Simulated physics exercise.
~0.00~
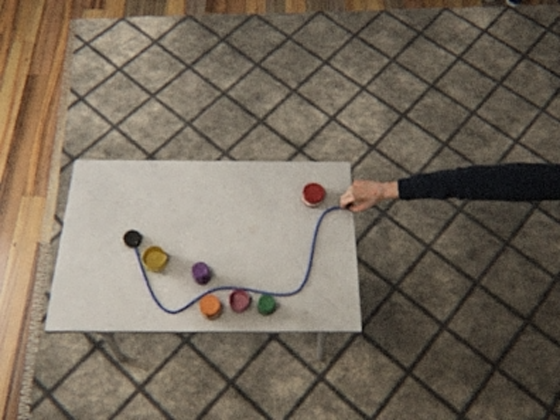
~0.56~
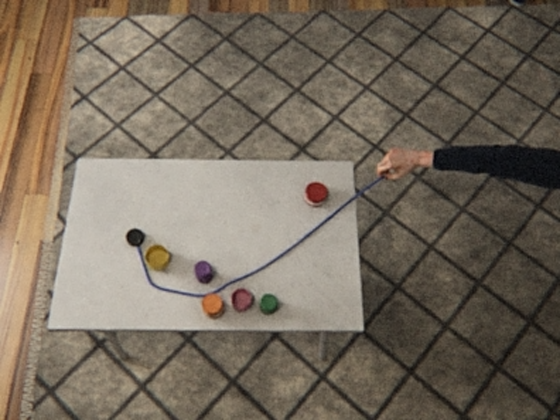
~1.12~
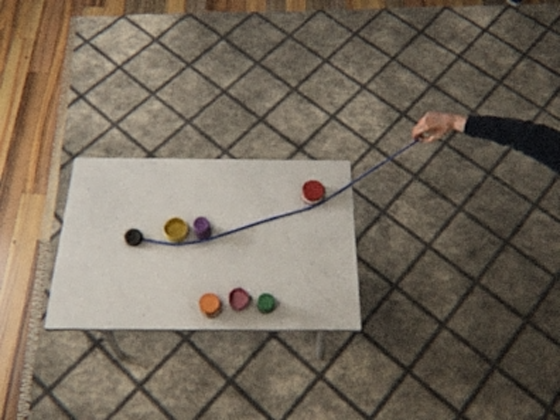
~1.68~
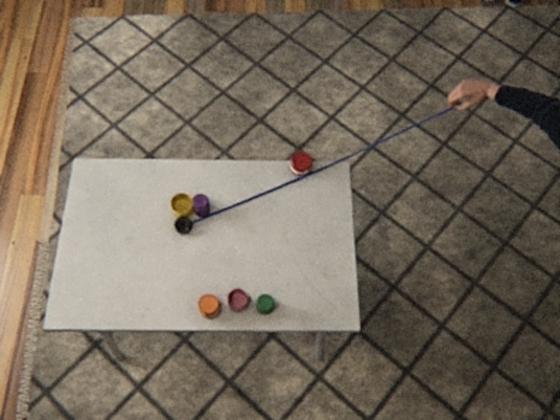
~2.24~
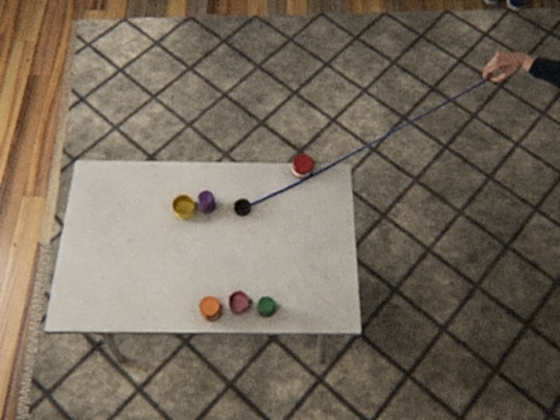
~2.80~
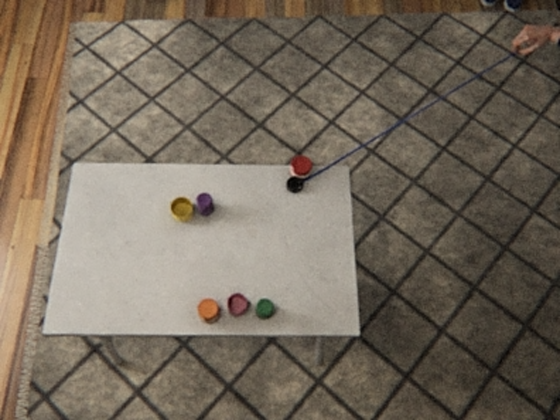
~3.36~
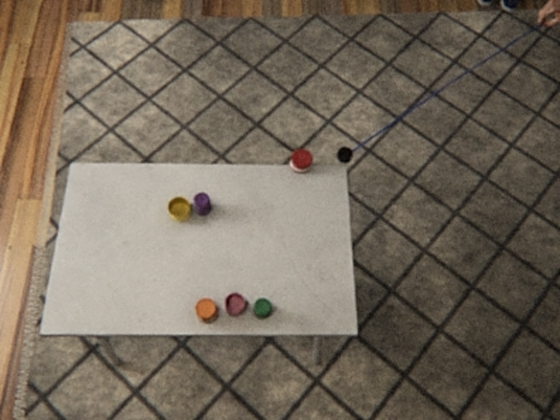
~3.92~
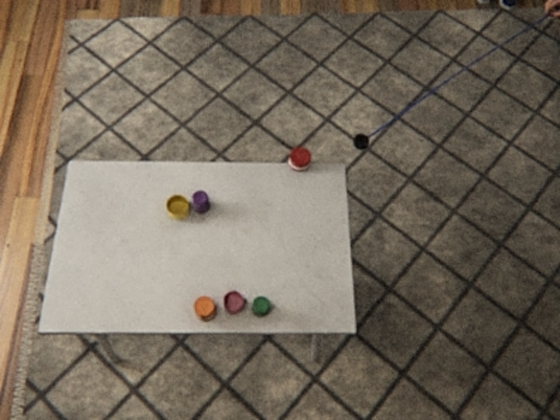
Black reel dragged by a hand pulling its blue cord, which nudges yellow, purple and red pots before the reel leaves the table.
